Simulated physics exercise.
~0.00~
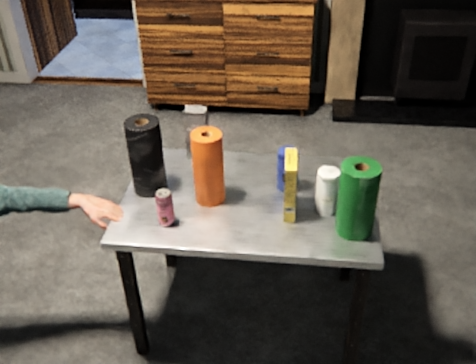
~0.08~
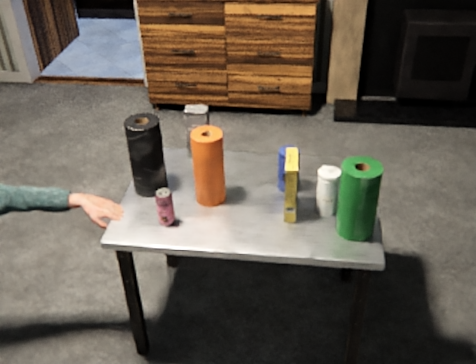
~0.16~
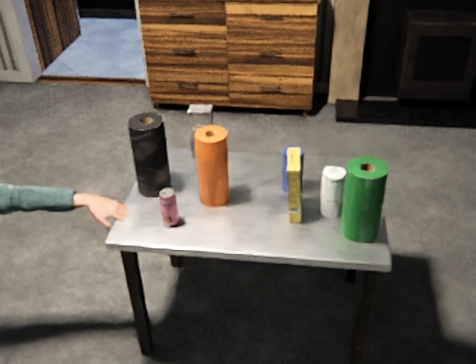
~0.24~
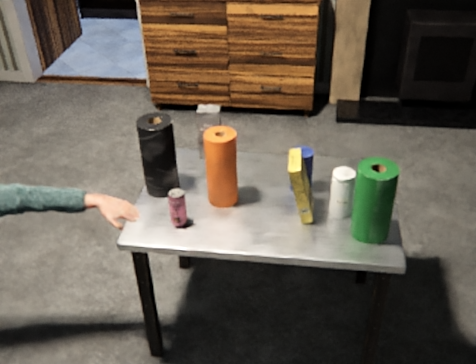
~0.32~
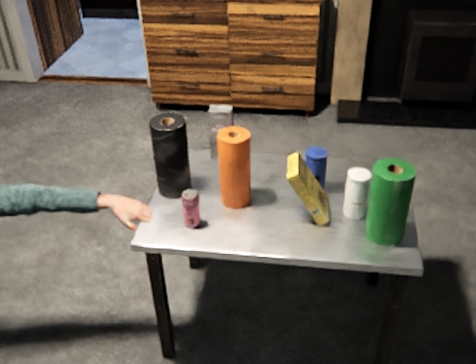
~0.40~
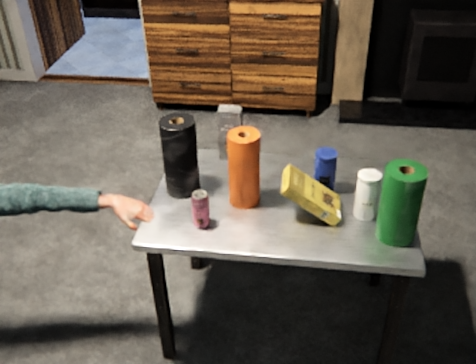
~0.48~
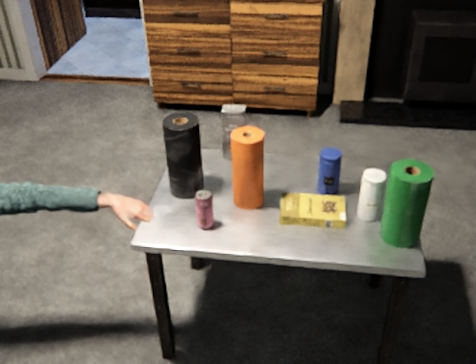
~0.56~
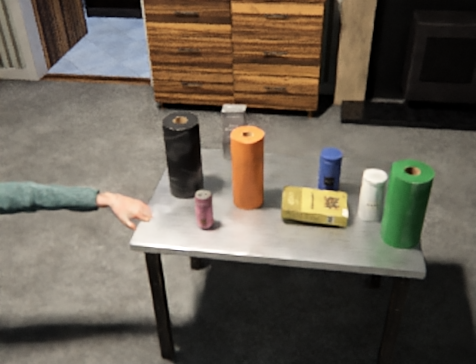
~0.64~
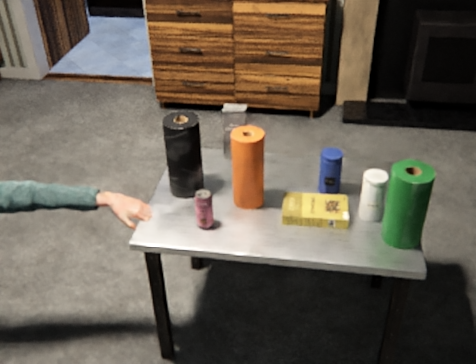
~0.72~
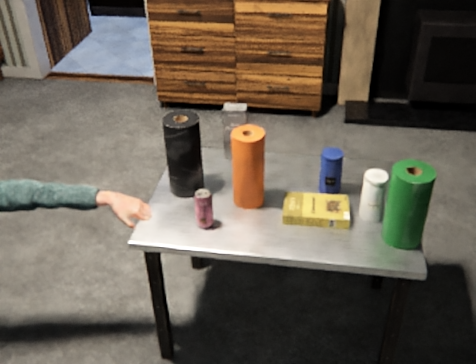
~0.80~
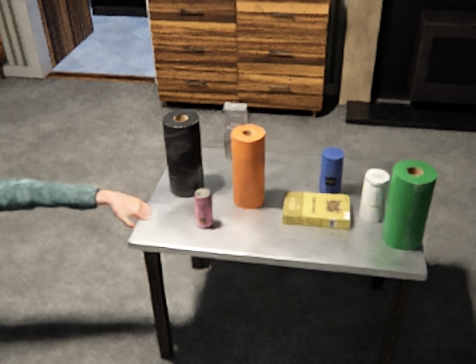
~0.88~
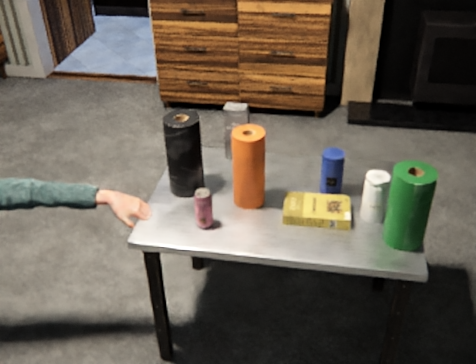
A tall yellow packet topples on a pale side table as a hand shifts the table to the right. Seen from slightly above in a grey-carpeted room with a wooden chest of drawers behind, the table holds black and orange rolls and a small pink can at left, a pale carton behind, and a blue jar, white jar and green roll at right. A green-sleeved arm rests at the left edge as the table slides right. The packet tilts, then drops onto its side before the blue jar. The table stops, and everything else remains standing.
